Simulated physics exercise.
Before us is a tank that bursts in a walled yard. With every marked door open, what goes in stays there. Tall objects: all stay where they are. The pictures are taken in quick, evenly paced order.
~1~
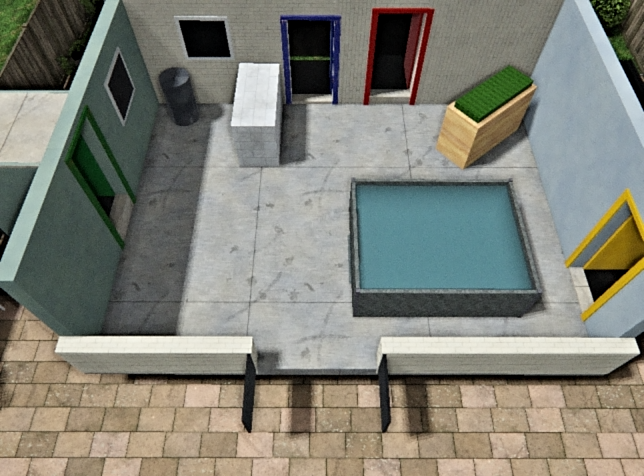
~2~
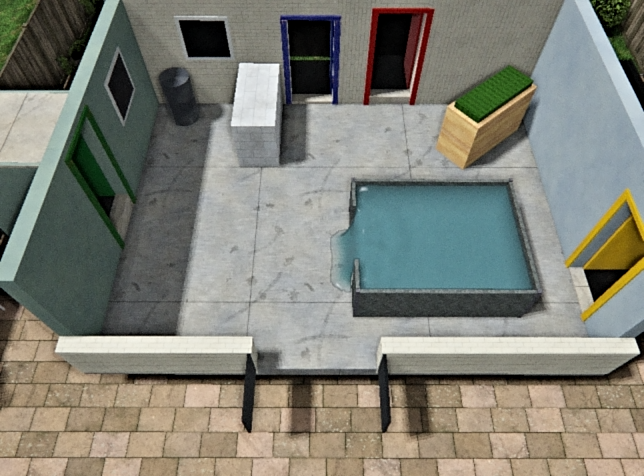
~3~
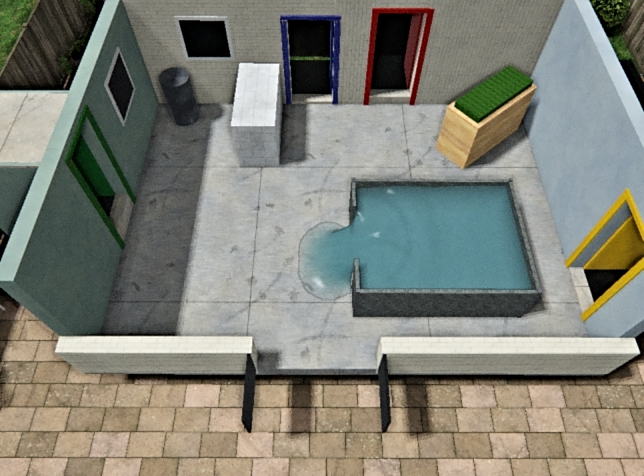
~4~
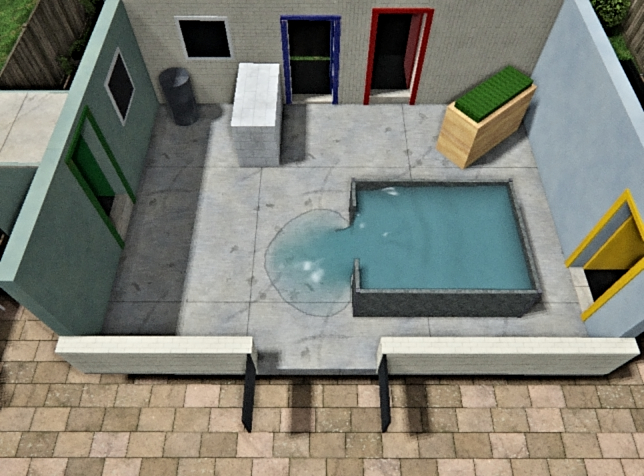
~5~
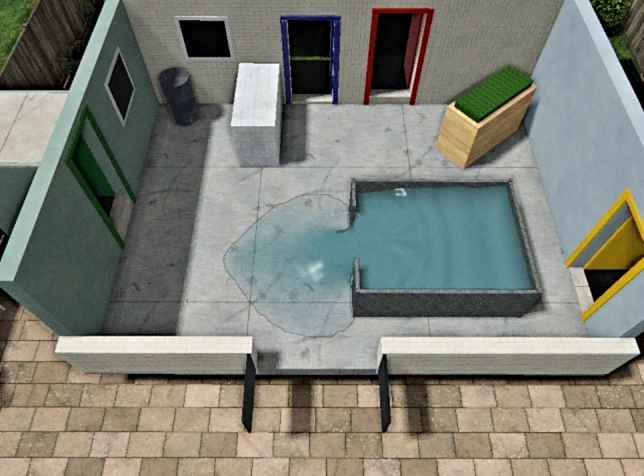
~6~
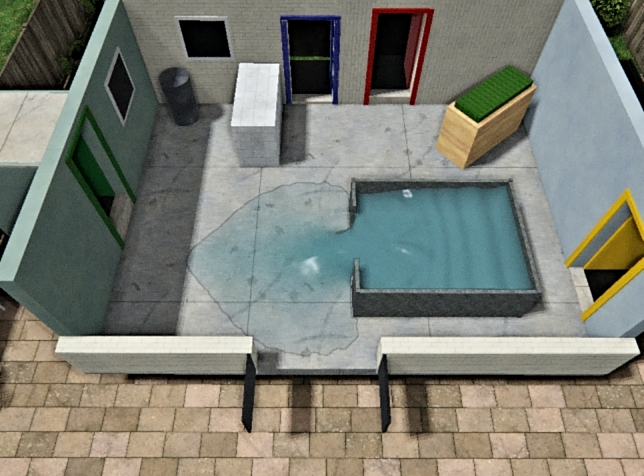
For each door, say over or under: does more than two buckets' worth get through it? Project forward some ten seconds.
Red door: Under, blue door: Under, green door: Under, yellow door: Under.
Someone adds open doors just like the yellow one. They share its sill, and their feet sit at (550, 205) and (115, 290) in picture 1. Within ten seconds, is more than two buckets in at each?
Falls short; goes past it.
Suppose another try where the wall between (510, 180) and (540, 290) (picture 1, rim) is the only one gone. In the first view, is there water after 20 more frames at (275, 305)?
Verdict: Flooded.
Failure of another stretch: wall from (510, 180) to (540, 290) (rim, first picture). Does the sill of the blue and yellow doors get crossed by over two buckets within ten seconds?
Note - blue door: Past the mark, yellow door: Past the mark.
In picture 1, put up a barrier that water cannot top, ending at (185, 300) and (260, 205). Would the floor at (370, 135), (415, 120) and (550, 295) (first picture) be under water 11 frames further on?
One after the other: No water, not flooded, not flooded.
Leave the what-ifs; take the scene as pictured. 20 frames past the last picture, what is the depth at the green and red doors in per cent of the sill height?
Estimate, in order: 80 and 0 percent.
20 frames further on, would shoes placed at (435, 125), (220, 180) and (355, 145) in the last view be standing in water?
Result, in the order given: Not wetted / wetted / not wetted.
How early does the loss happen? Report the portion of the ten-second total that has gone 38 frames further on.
Working it through, I arrive at 40 per cent.
A moment on, water covers 40 % of the floor; the red door not reached, the blue door not reached, the green door wet at the sill, nothing in, the yellow door not reached.
Next, water covers 45 % of the floor; the red door not reached, the blue door not reached, the green door wet at the sill, nothing in, the yellow door not reached.
Then, water covers 50 % of the floor; the red door not reached, the blue door wet at the sill, nothing in, the green door wet at the sill, nothing in, the yellow door not reached.
Later, water covers 55 % of the floor; the red door wet at the sill, nothing in, the blue door wet at the sill, nothing in, the green door wet at the sill, nothing in, the yellow door not reached.
In the end, water covers 85 % of the floor; the red door wet at the sill, nothing in, the blue door under two buckets in, the green door wet at the sill, nothing in, the yellow door not reached.
